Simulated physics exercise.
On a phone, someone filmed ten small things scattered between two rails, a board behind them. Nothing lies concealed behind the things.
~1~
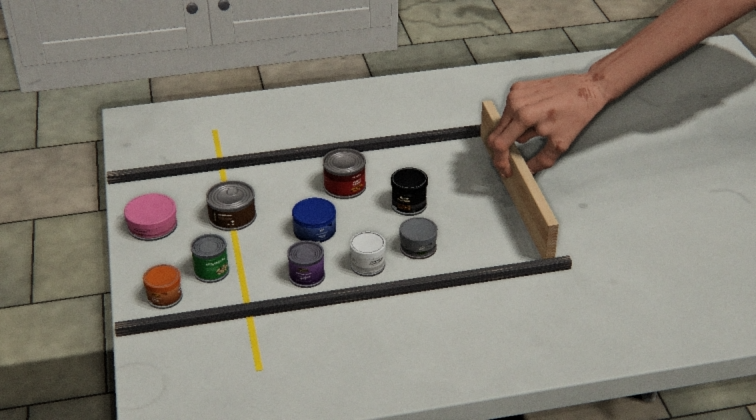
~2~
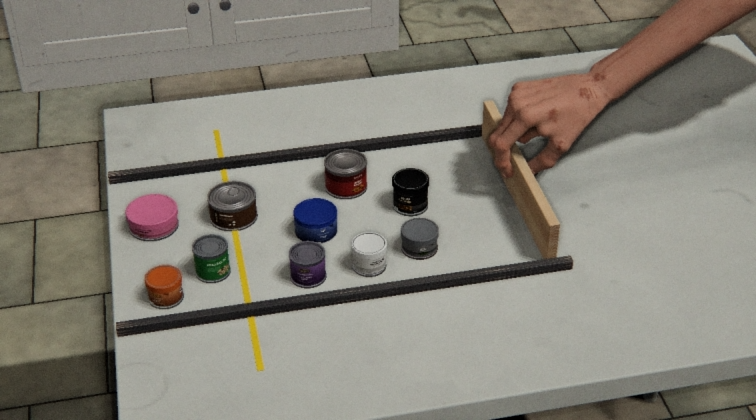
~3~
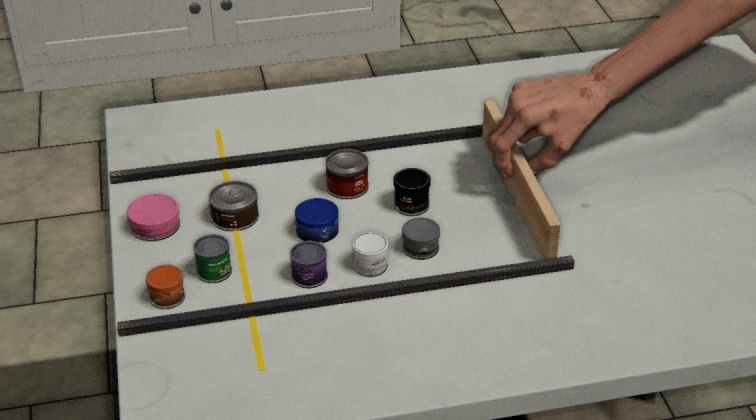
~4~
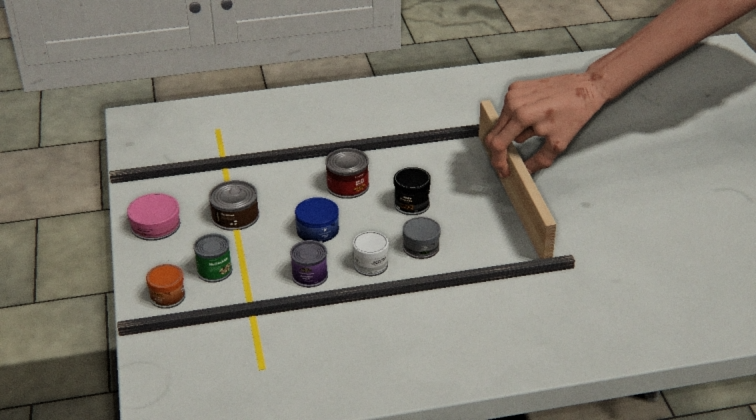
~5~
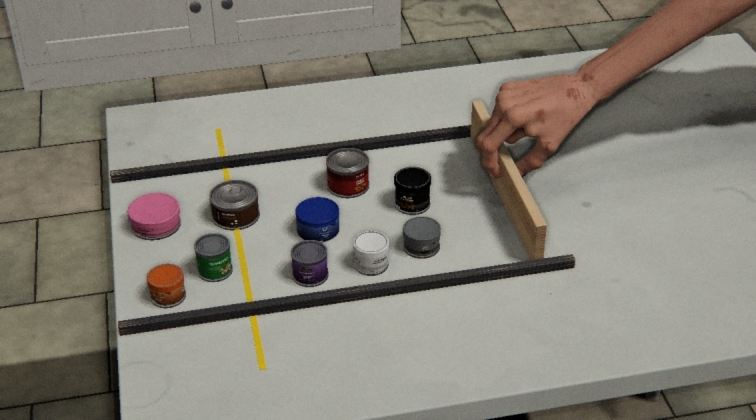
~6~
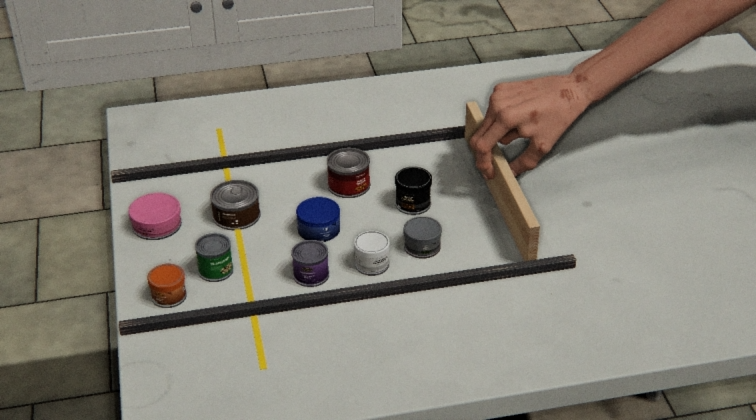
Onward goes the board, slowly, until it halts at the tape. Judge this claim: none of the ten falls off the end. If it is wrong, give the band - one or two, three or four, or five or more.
All remain.
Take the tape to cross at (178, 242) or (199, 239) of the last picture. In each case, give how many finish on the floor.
The first try gives 2 and the second gives 1.
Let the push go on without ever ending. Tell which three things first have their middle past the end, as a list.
Pink pot, orange tin, brown tin.
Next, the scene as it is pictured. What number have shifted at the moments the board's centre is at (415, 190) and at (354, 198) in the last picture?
Well, it's 2 at the first one and 6 at the second.
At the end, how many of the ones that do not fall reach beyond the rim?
Answer: 1.
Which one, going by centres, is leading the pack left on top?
The answer is the pink pot.
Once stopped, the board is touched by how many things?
The number is 4.
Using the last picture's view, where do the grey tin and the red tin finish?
Taking them in turn, first comes (226, 266), then (210, 189).
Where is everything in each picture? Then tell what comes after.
Pink pot (151, 217); orange tin (163, 287); green tin (210, 259); board (516, 177); tape (234, 235), in the first picture.
Orange tin (165, 287); red tin (346, 174), in the second picture.
Green tin (213, 259); grey tin (421, 239), in the third picture.
Pink pot (154, 217); brown tin (234, 205), in the fourth picture.
Orange tin (167, 286); purple tin (310, 263), in the fifth picture.
Pink pot (156, 216); orange tin (167, 286); green tin (214, 257); board (499, 179); tape (238, 233), in the sixth picture.
A little later, none off yet; pink pot at rest near (156, 216); orange tin at rest near (167, 286); green tin at rest near (214, 257).
When it is over, the number that fall off is zero.
